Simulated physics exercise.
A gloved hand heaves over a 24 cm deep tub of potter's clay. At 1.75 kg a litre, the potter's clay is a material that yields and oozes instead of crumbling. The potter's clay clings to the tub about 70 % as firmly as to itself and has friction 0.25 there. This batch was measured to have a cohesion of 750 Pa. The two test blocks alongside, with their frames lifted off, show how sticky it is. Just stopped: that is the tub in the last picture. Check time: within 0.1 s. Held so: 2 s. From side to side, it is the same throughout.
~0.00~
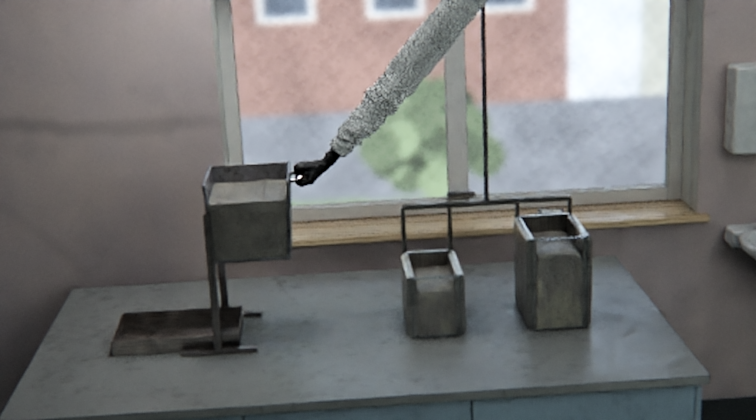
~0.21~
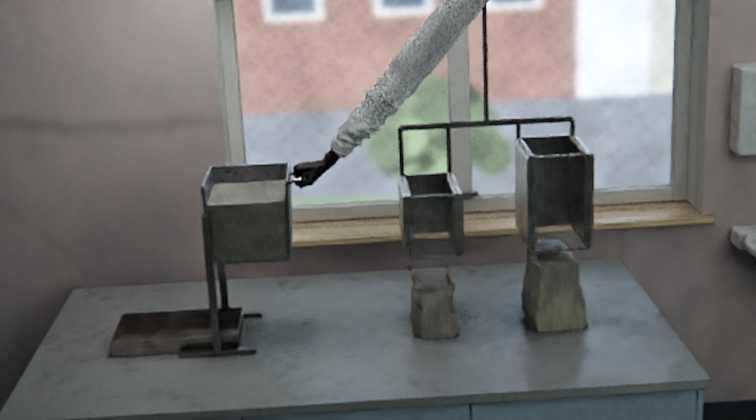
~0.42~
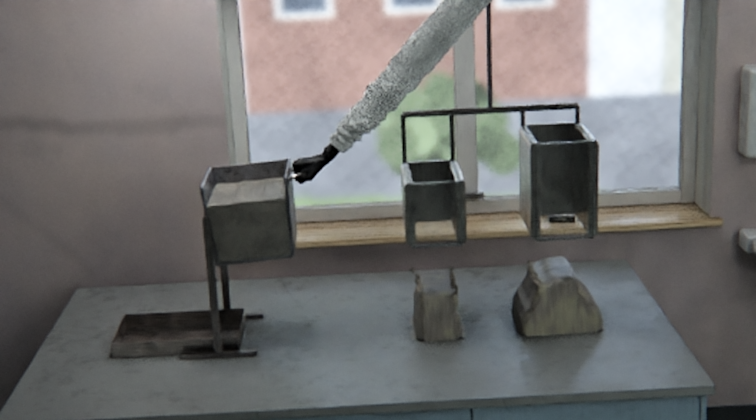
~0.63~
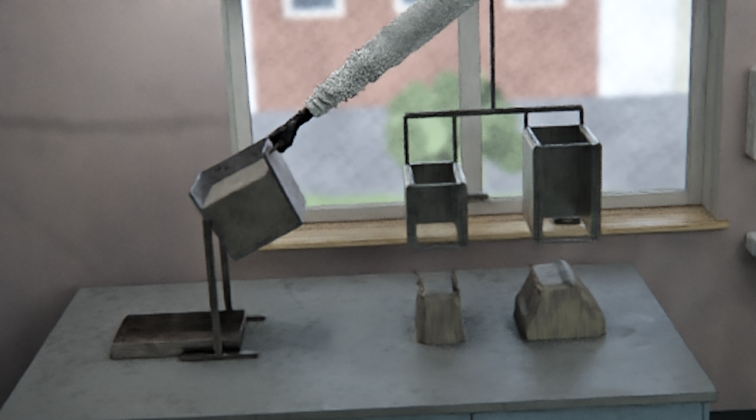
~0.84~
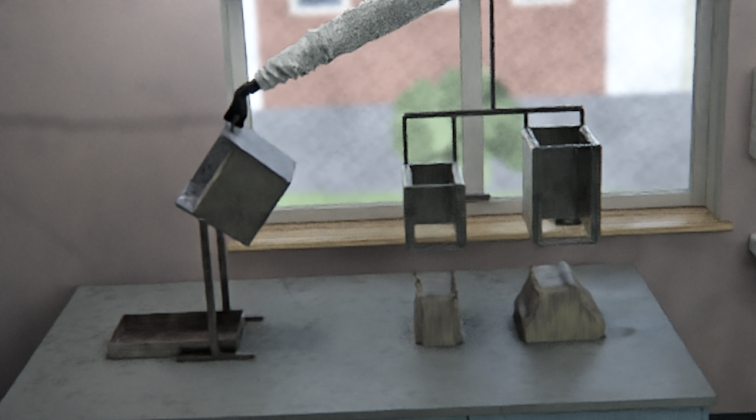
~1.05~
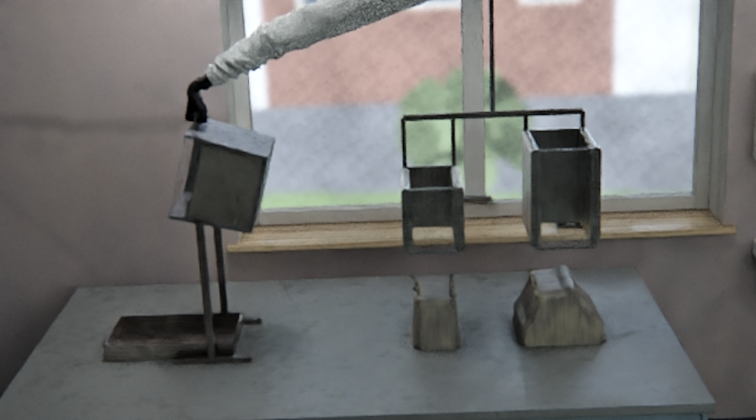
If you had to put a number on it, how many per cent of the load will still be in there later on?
My estimate is close to 100 per cent.
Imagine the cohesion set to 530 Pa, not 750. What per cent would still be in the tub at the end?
100 %.
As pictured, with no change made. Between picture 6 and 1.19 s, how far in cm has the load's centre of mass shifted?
Close to 0 centimetres.
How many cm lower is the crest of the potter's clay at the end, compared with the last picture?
Roughly 0 cm.
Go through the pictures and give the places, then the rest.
In the first frame, handle-side rim at (286, 182), tilt 0 degrees; top of the potter's clay at (218, 203); blocks stand 16 cm, 26 cm (left to right).
In the second frame, handle-side rim at (285, 183), tilt 0 degrees; top of the potter's clay at (217, 204); blocks stand 16 cm, 23 cm (left to right).
In the third frame, handle-side rim at (284, 180), tilt 4 degrees; top of the potter's clay at (279, 198); blocks stand 16 cm, 18 cm (left to right).
In the fourth frame, handle-side rim at (262, 155), tilt 26 degrees; top of the potter's clay at (270, 174); blocks stand 16 cm, 18 cm (left to right).
In the fifth frame, handle-side rim at (221, 137), tilt 53 degrees; top of the potter's clay at (238, 152); blocks stand 16 cm, 18 cm (left to right).
In the sixth frame, handle-side rim at (185, 138), tilt 74 degrees; top of the potter's clay at (206, 147); blocks stand 16 cm, 18 cm (left to right).
After 1.19 s, the tub is at 74 degrees and holds 100 %.
After 1.36 s, the tub is at 74 degrees and holds 100 %.
After 1.53 s, the tub is at 74 degrees and holds 100 %.
After 1.70 s, the tub is at 74 degrees and holds 100 %.
After 3.05 s, at the end, the tub is at 74 degrees and holds 100 %.
